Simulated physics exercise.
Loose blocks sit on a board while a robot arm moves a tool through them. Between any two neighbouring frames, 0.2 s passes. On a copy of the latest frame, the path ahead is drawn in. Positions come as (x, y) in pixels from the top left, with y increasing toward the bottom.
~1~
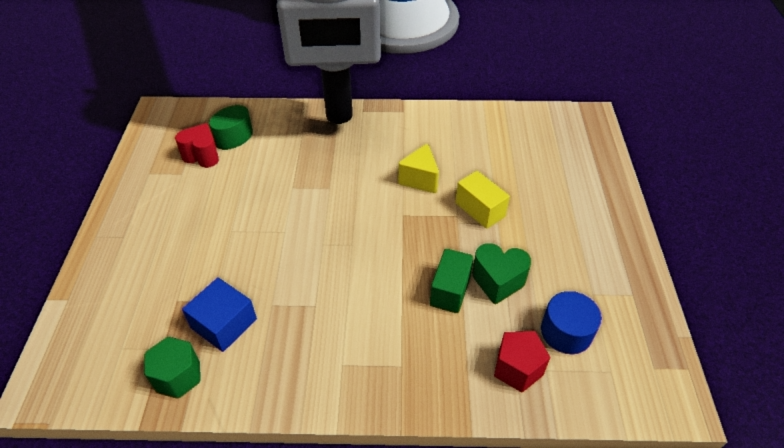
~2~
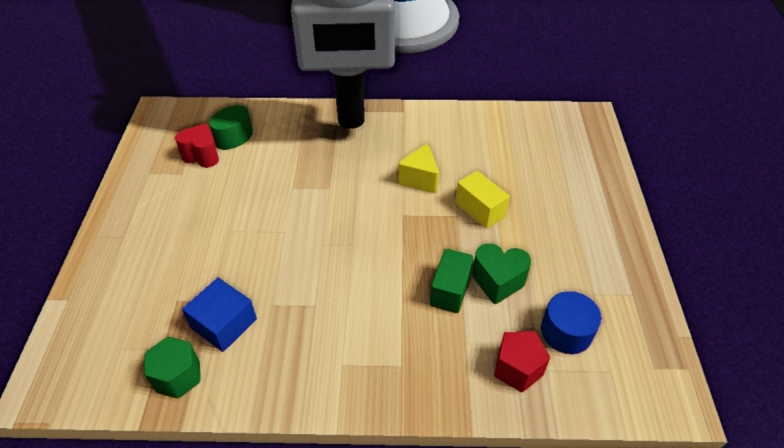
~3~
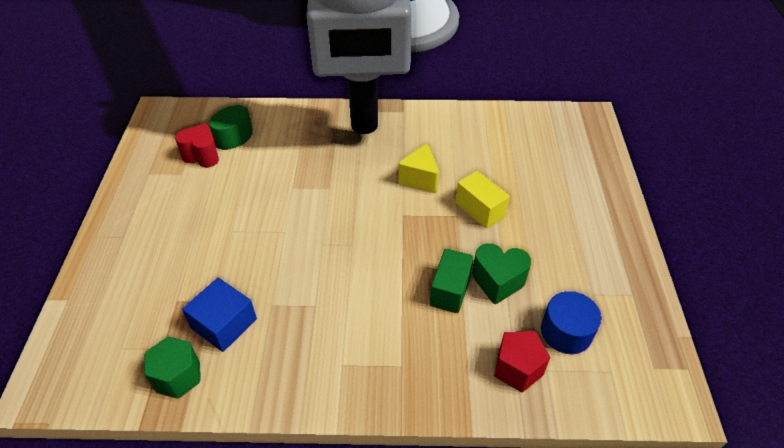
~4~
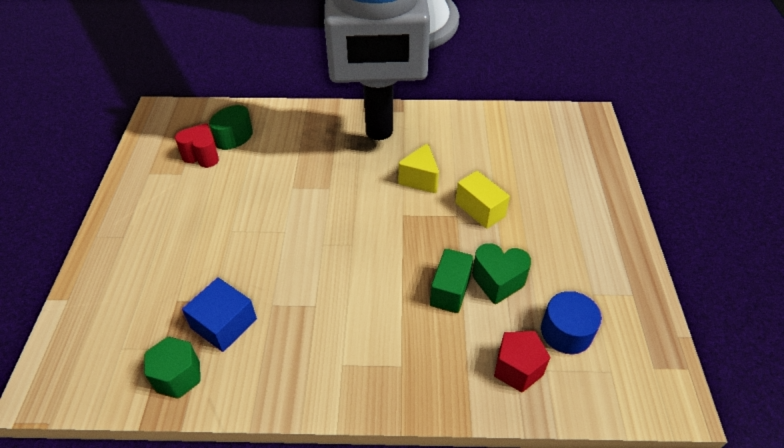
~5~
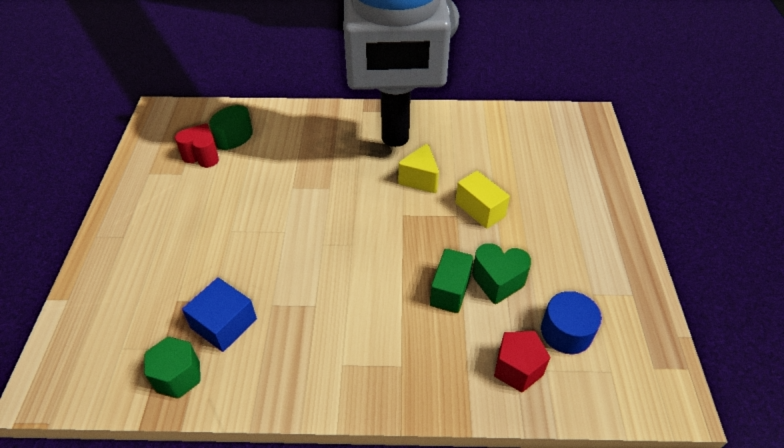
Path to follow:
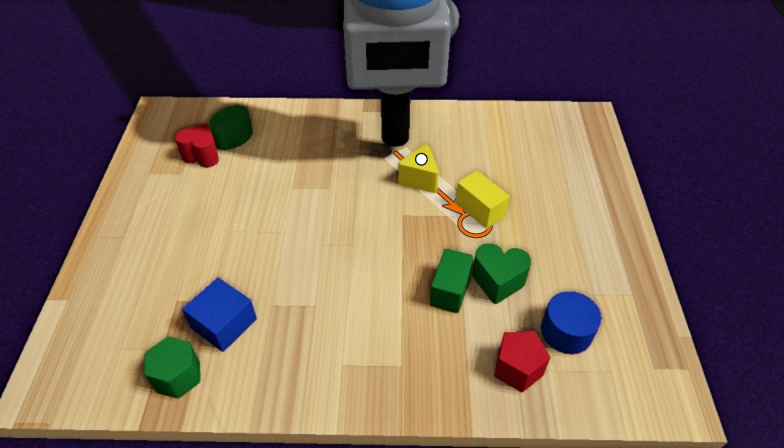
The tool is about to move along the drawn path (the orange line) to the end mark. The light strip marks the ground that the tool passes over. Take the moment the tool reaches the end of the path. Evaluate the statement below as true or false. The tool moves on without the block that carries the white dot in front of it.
It is true.
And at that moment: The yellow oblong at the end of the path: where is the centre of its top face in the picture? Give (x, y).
If I read the scene right, the answer is (519, 210).
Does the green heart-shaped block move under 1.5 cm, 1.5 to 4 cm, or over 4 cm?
It shifts under 1.5 cm.
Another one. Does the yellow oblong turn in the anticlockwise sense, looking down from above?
Final answer: Yes.
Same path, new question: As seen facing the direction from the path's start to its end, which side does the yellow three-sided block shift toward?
Sideways shift: Right.
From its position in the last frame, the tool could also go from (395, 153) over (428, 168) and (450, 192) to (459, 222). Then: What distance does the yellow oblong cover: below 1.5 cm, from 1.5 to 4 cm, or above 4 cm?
Between 1.5 and 4 cm.
The line goes from (395, 153) directly to (475, 224); the dot is on the yellow three-sided block.
The first path, step by step. One third of the way, tool at (421, 161); yellow three-sided block at (434, 172), turned 20° clockwise.
Two thirds of the way, tool at (449, 184); yellow three-sided block at (451, 200), turned 35° clockwise; yellow oblong at (493, 196), turned 30° anticlockwise.
At the end, tool at (477, 210); yellow three-sided block at (461, 222), turned 80° clockwise; yellow oblong at (519, 210), turned 50° anticlockwise; green heart-shaped block unmoved.
